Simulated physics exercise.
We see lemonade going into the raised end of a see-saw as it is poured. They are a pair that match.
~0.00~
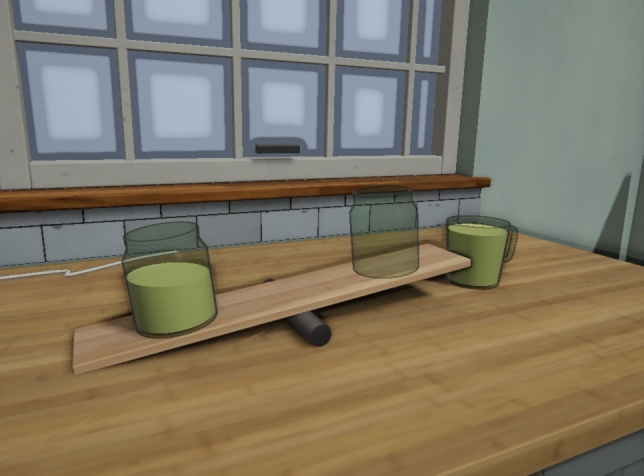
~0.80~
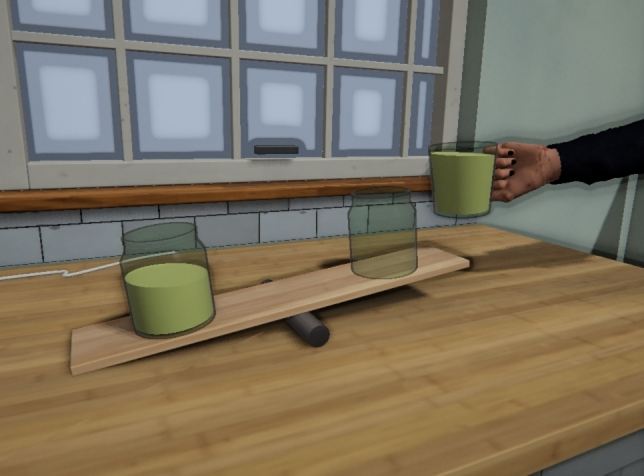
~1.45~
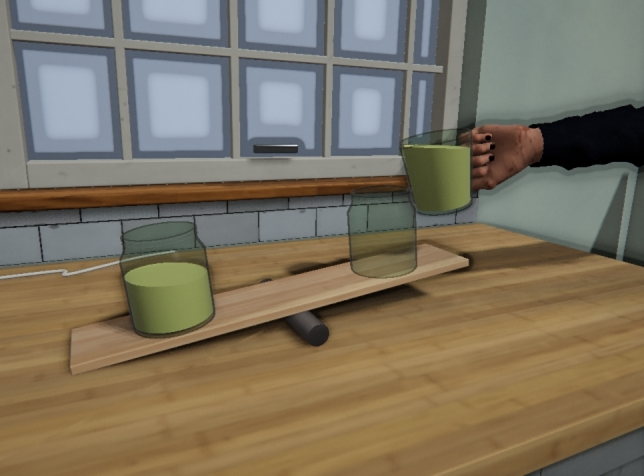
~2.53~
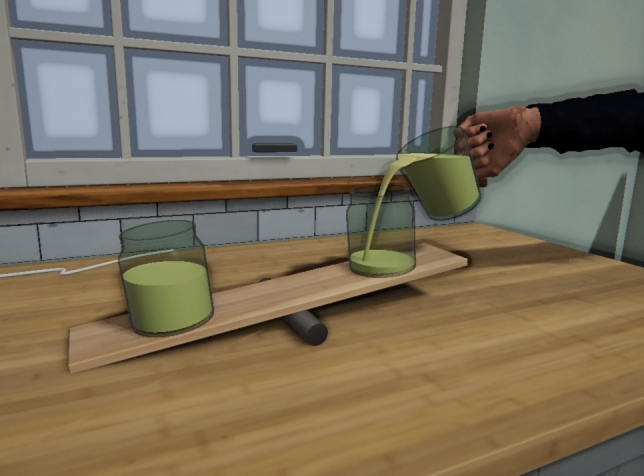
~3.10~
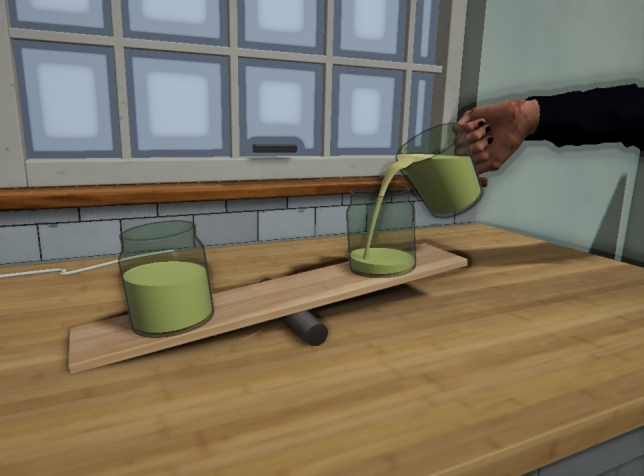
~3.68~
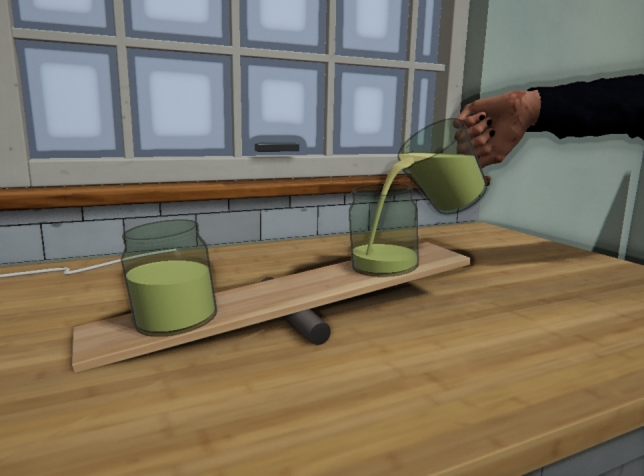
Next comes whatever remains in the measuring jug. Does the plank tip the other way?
The tilt reverses.
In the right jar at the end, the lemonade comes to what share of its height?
I'd guess some 70 per cent.
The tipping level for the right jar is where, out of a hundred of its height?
50 % or so.
After 7.9 s, the right jar is about a third full; the plank leans as before.
After 11.2 s, the right jar is about two thirds full; the plank has swung over, and that end is down.
After 14.1 s, the right jar is about two thirds full; the plank has swung over, and that end is down.
